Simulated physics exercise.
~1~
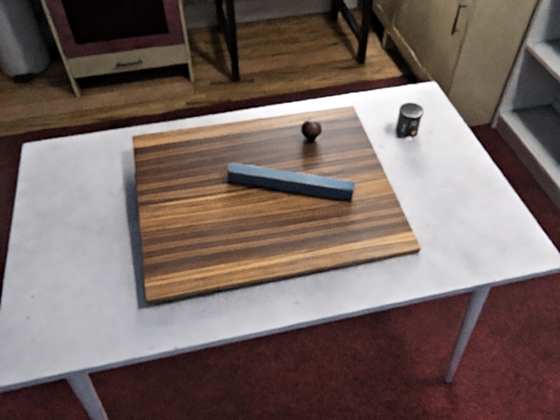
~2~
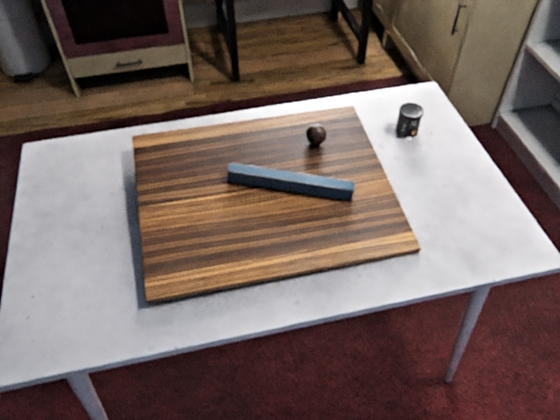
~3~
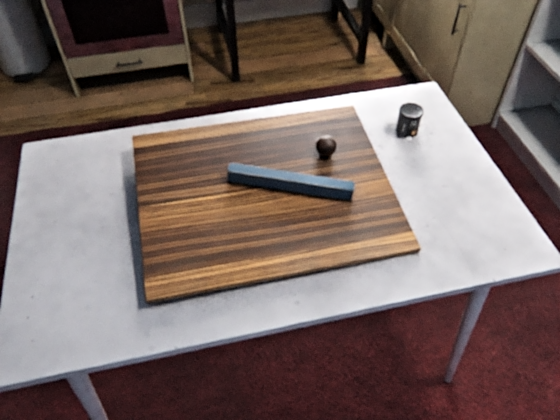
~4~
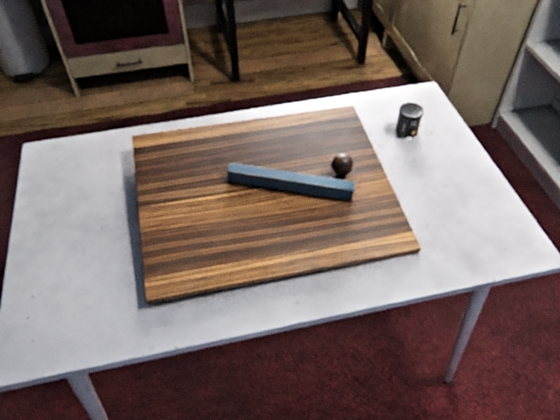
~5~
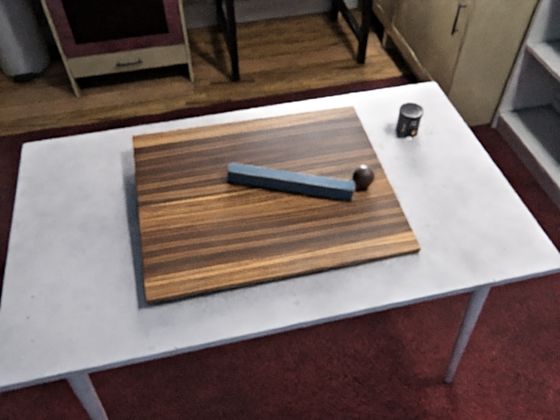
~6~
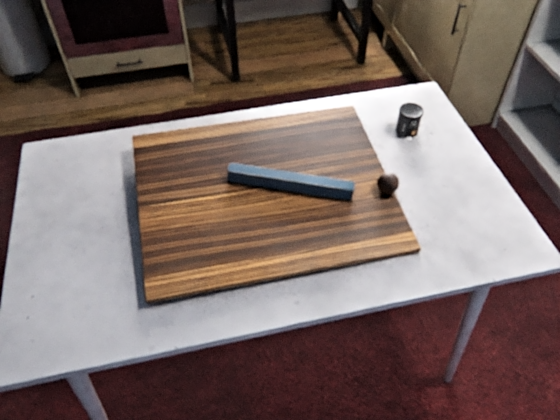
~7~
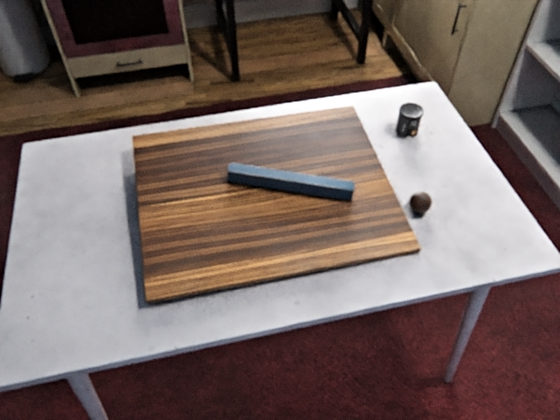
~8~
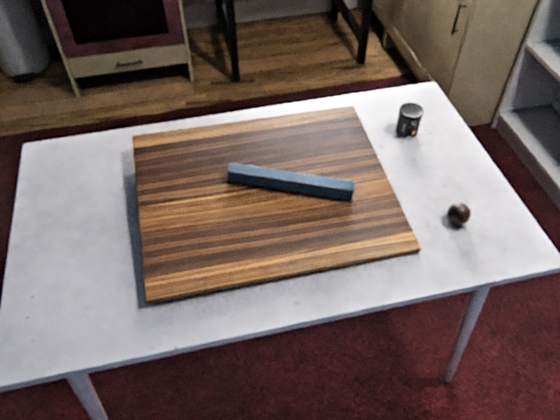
On a white table, a small brown ball rolled across a tilted striped wooden board, passed close behind a blue-gray bar, and went over the right edge, ending up on the tabletop to the right, while the black tin stayed put.
